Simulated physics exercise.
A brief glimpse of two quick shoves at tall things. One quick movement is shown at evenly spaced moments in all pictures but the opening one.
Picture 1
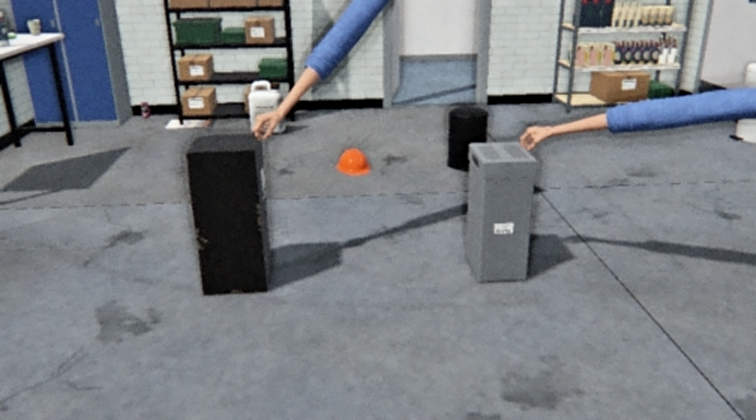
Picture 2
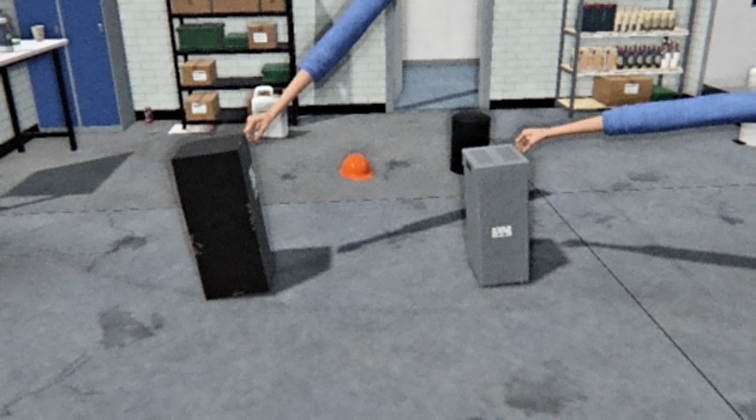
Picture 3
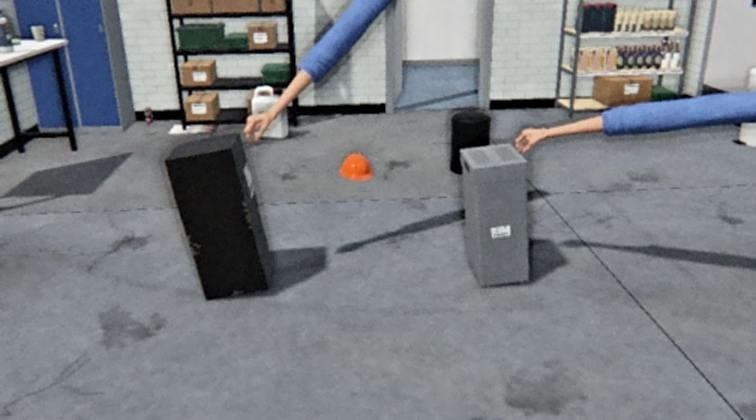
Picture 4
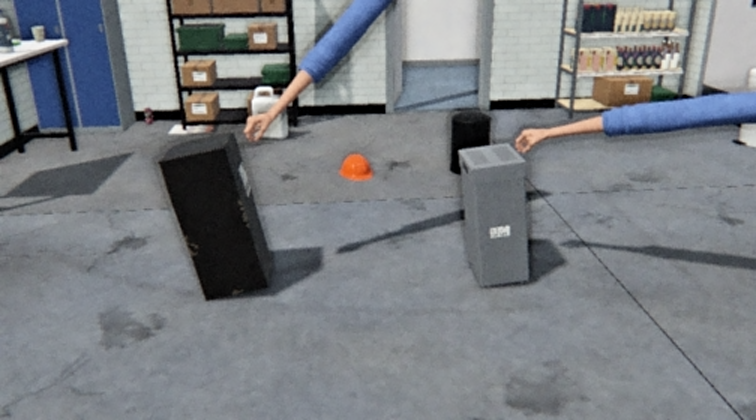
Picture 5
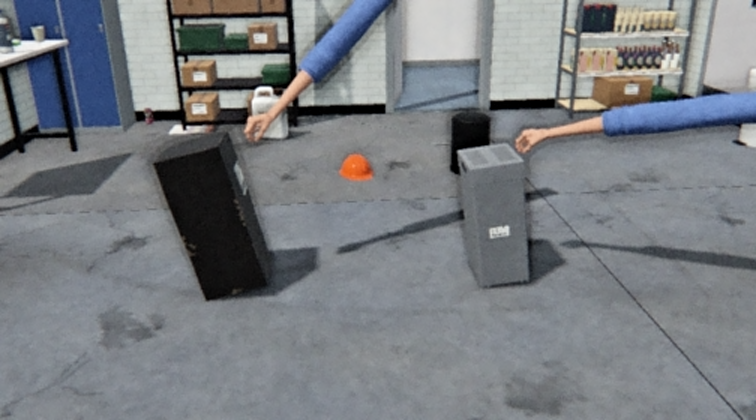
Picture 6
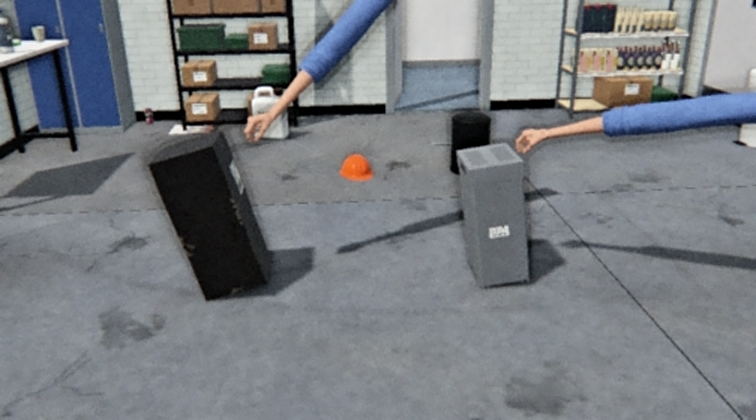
The clip opens on a tall black box at left and a smaller grey one at right, both upright on a workshop floor, with a blue-sleeved arm reaching to each. The hands push, and both boxes tilt left, the black one leaning steadily further while the grey one leans only slightly.
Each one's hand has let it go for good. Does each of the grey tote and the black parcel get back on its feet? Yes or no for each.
Answers: Grey tote - yes; black parcel - no.
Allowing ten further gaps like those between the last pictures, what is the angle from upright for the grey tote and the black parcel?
Close to 4° and near 30° off vertical, respectively.
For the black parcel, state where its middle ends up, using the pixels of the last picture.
End position, centre: Approx. (132, 263).
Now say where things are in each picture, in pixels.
In the first picture, grey tote (498, 212) upright; black parcel (232, 214) upright.
In the second picture, grey tote (496, 215) 5° off upright; black parcel (226, 216) 6° off upright.
In the third picture, grey tote (495, 215) 5° off upright; black parcel (223, 216) 9° off upright.
In the fourth picture, grey tote (494, 215) 6° off upright; black parcel (220, 216) 11° off upright.
In the fifth picture, grey tote (494, 215) 7° off upright; black parcel (217, 215) 13° off upright.
In the sixth picture, grey tote (493, 216) 7° off upright; black parcel (215, 215) 15° off upright.
Then, 0.22 s after the last picture, grey tote 3° off upright near (499, 217); black parcel 34° off upright near (187, 217).
Then, 0.40 s after the last picture, grey tote 4° off upright near (506, 216); black parcel 55° off upright near (160, 228).
Then, 0.54 s after the last picture, grey tote upright near (501, 218); black parcel on its side near (135, 255).
At rest, the grey tote rocks back upright, near (501, 218); the black parcel falls over, near (132, 263).
